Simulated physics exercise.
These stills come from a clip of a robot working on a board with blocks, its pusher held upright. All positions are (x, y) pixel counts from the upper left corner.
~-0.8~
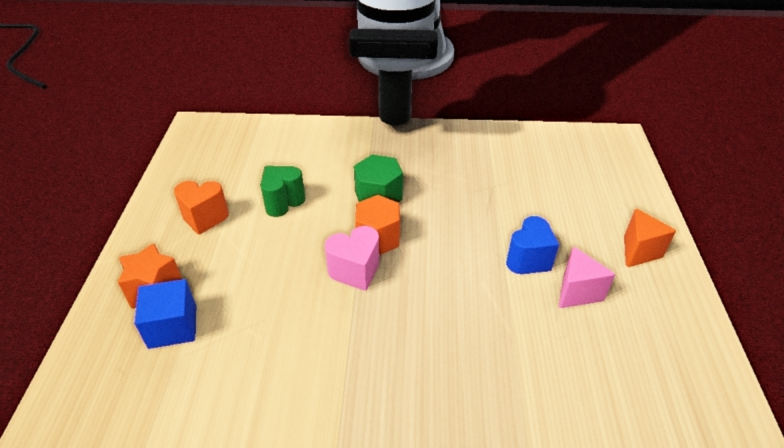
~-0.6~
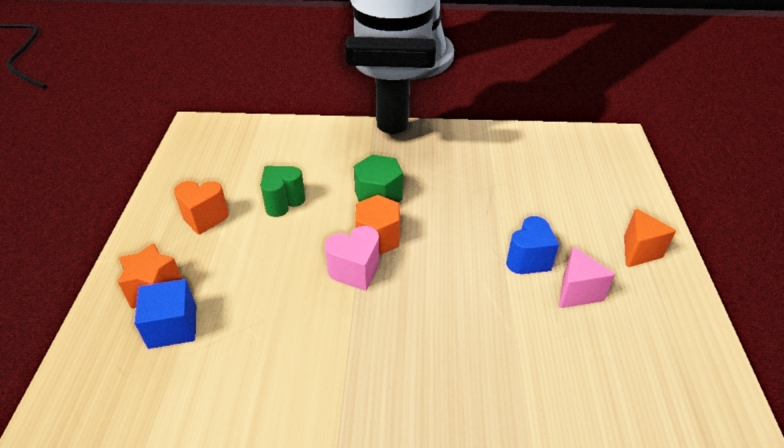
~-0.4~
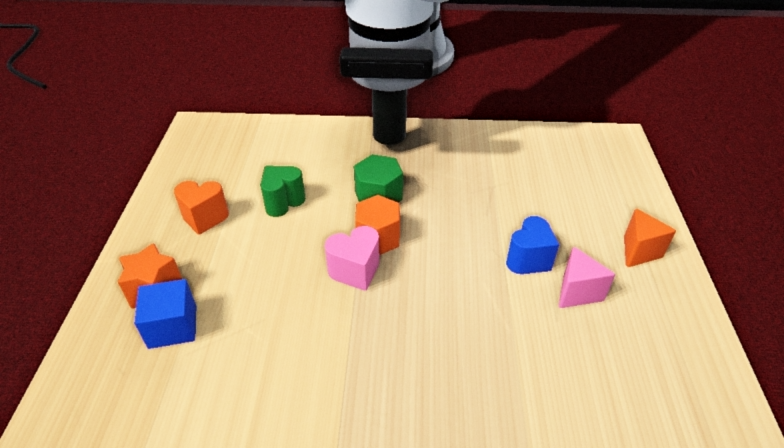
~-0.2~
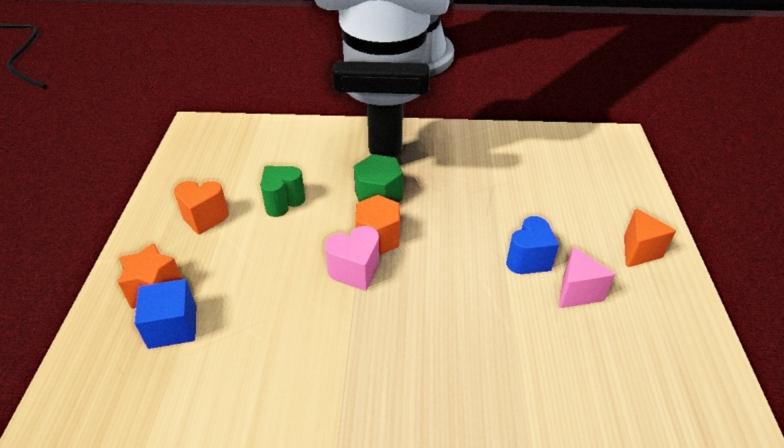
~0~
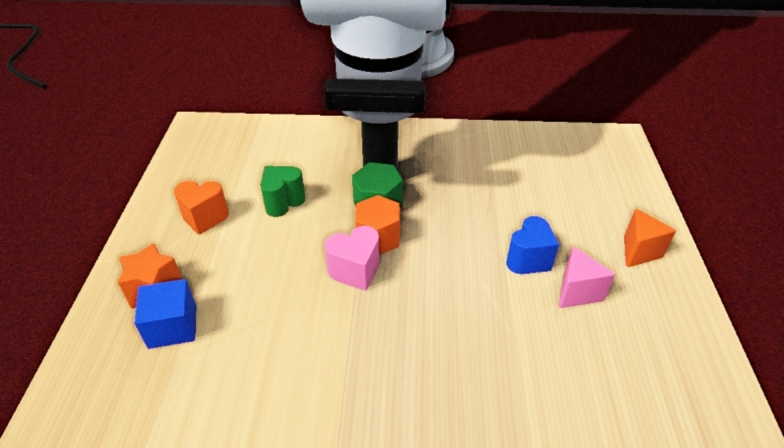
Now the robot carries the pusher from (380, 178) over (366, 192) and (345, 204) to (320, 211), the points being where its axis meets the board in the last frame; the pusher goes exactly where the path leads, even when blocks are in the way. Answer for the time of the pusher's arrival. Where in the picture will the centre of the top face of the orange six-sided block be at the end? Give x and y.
I predict (389, 228).
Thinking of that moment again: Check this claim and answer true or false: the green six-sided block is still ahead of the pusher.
Verdict: False.
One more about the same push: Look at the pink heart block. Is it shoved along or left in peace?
It will be nudged away from its spot.
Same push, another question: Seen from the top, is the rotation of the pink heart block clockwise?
It seems so.
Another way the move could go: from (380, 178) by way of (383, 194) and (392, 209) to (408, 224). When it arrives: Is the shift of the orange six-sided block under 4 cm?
The answer is no.
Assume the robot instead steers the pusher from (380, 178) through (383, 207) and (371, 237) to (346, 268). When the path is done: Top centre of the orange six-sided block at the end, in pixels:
The middle of its upper face will lie at (415, 293).
What follows on the original path. Halfway along, pusher at (355, 187); pink heart block at (351, 252), turned 30° clockwise; green six-sided block at (374, 196), turned 40° anticlockwise; orange six-sided block at (388, 227).
At the end, pusher at (319, 200); green heart block in place; pink heart block at (351, 253), turned 30° clockwise; green six-sided block at (373, 197), turned 40° anticlockwise; orange six-sided block at (389, 228).
